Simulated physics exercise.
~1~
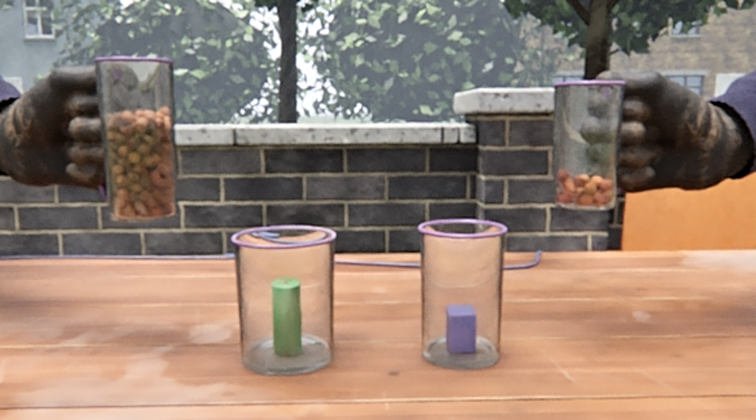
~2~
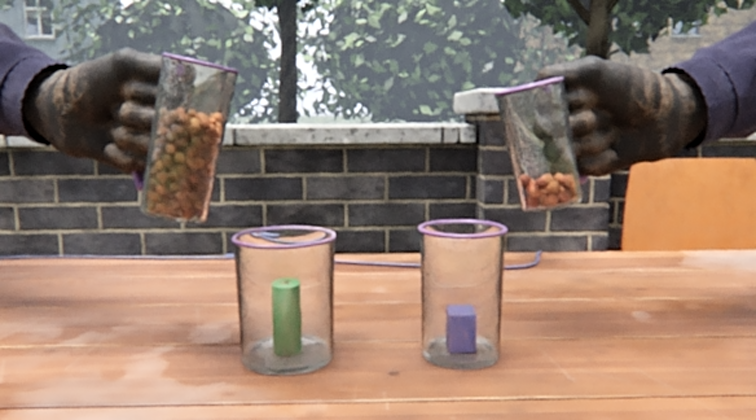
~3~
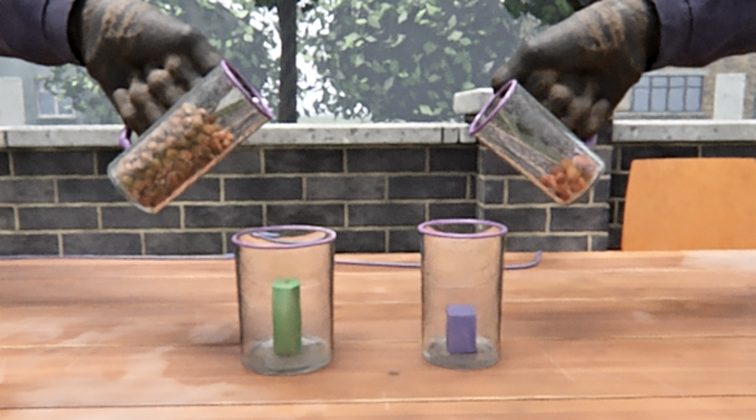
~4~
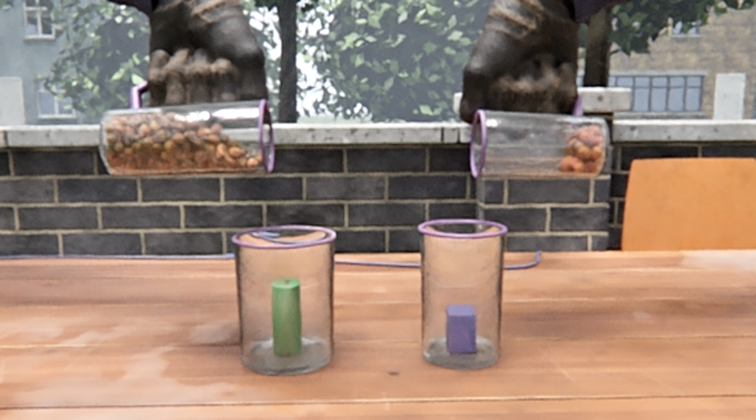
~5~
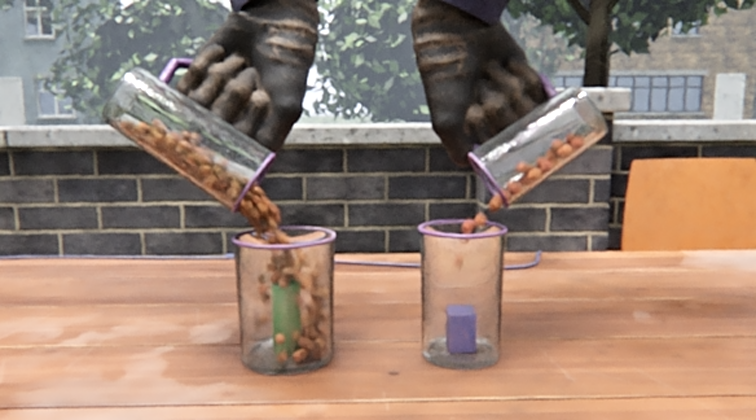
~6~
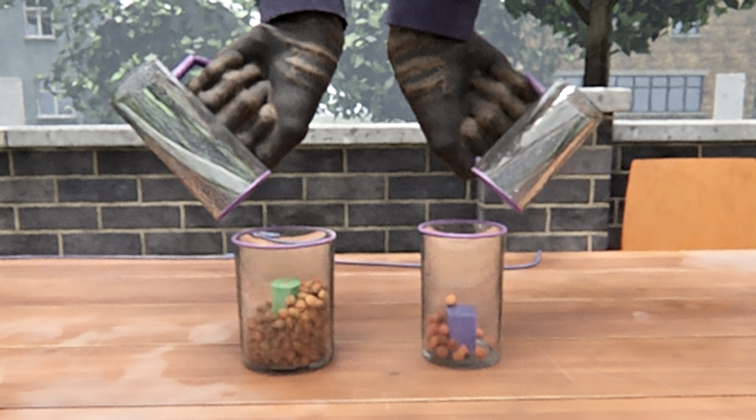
Two gloved hands tip nuts into two glasses, leaving the green and purple blocks showing.
